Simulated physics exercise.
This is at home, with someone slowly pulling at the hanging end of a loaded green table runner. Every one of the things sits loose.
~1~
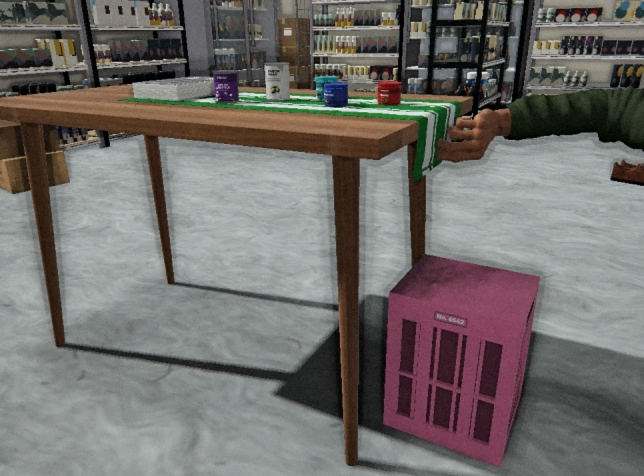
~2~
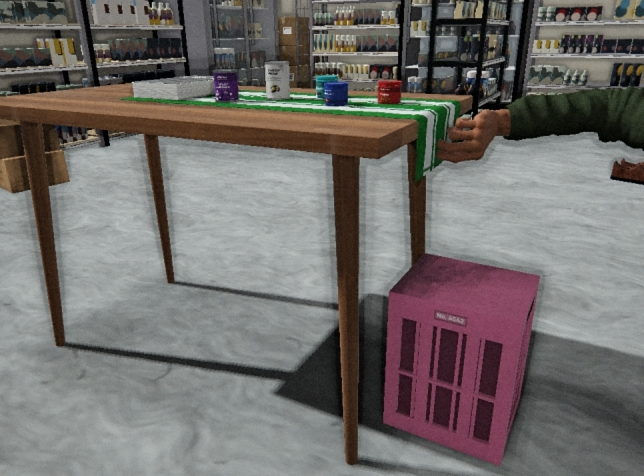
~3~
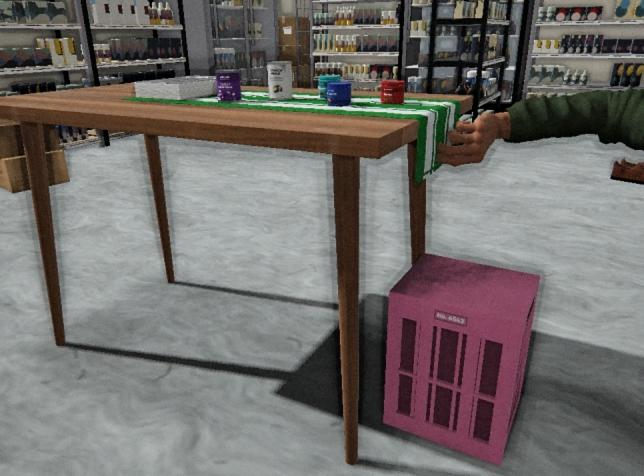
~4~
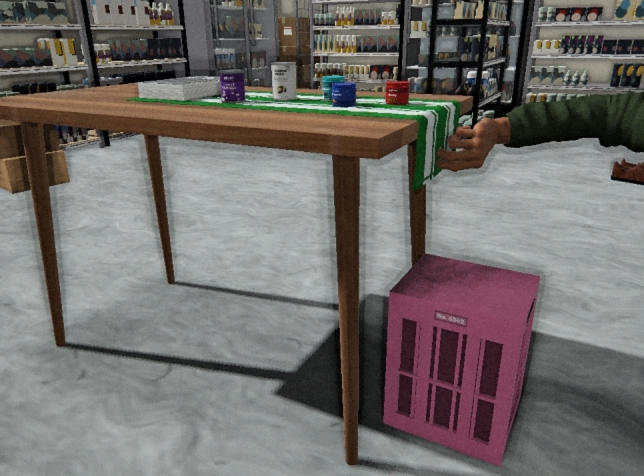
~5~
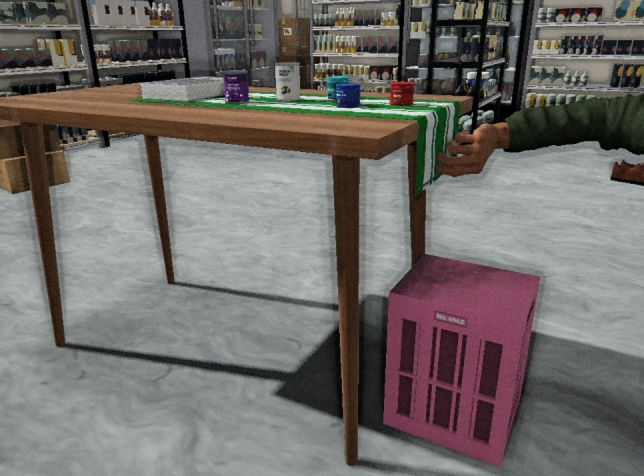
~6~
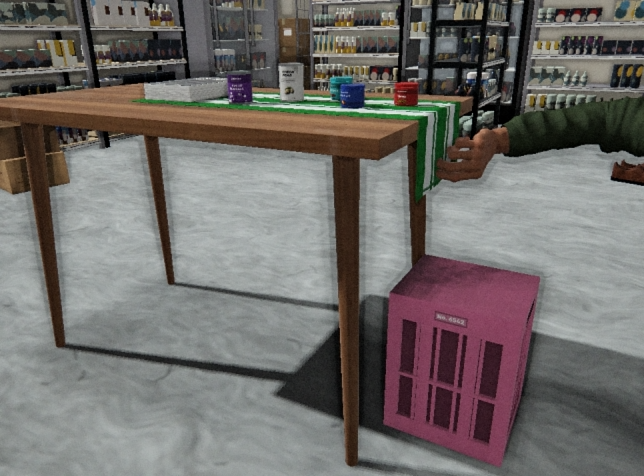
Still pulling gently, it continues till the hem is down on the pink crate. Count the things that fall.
Two items leave the top.
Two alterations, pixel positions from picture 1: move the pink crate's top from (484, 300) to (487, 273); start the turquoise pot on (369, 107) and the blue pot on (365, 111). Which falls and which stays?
Outcome: Turquoise pot is gone; blue pot is gone.
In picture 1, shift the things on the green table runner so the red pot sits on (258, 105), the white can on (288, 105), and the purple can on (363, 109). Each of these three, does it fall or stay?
In the end the red pot rides it out, while the white can rides it out and the purple can gets dislodged.
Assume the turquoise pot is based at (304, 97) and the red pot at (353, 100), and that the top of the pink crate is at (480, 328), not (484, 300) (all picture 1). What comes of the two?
The turquoise pot? Safe. The red pot? Lost.
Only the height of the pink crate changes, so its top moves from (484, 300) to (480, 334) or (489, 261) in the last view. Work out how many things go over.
3 and 1.
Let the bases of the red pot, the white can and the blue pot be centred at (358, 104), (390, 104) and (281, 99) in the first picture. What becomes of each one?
Red pot dropped, white can dropped, blue pot kept.
Early on, hem near (436, 214); all still up.
Midway, hem near (434, 256); red pot gone.
Near the end, hem on the crate; red pot and blue pot gone.
Finally, hem on the crate; red pot and blue pot gone. It carries off two.
